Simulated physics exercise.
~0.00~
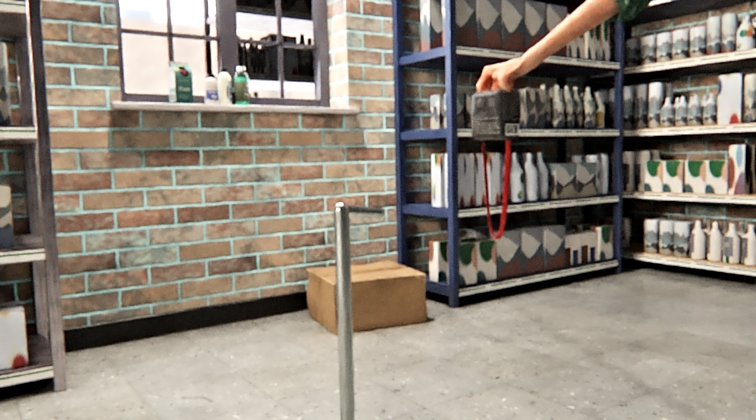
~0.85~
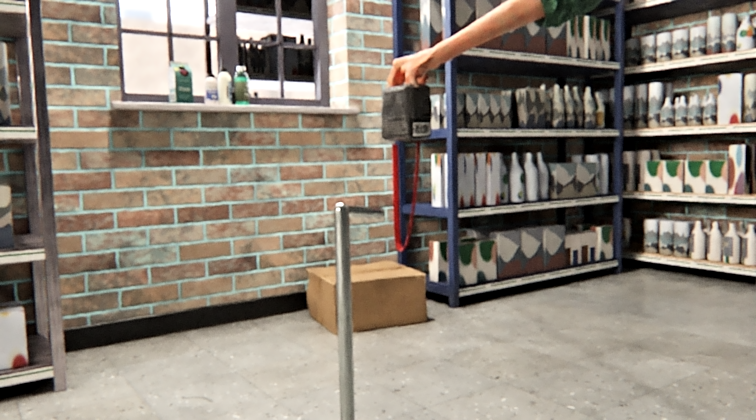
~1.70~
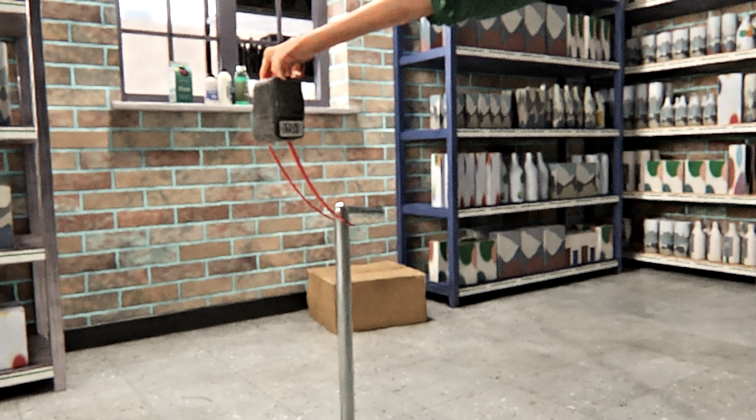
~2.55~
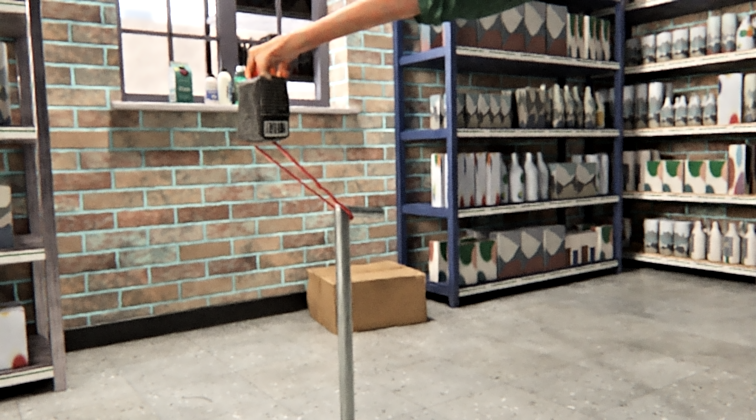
A hand carries a black pouch left past a post, where its red loop snags tight.
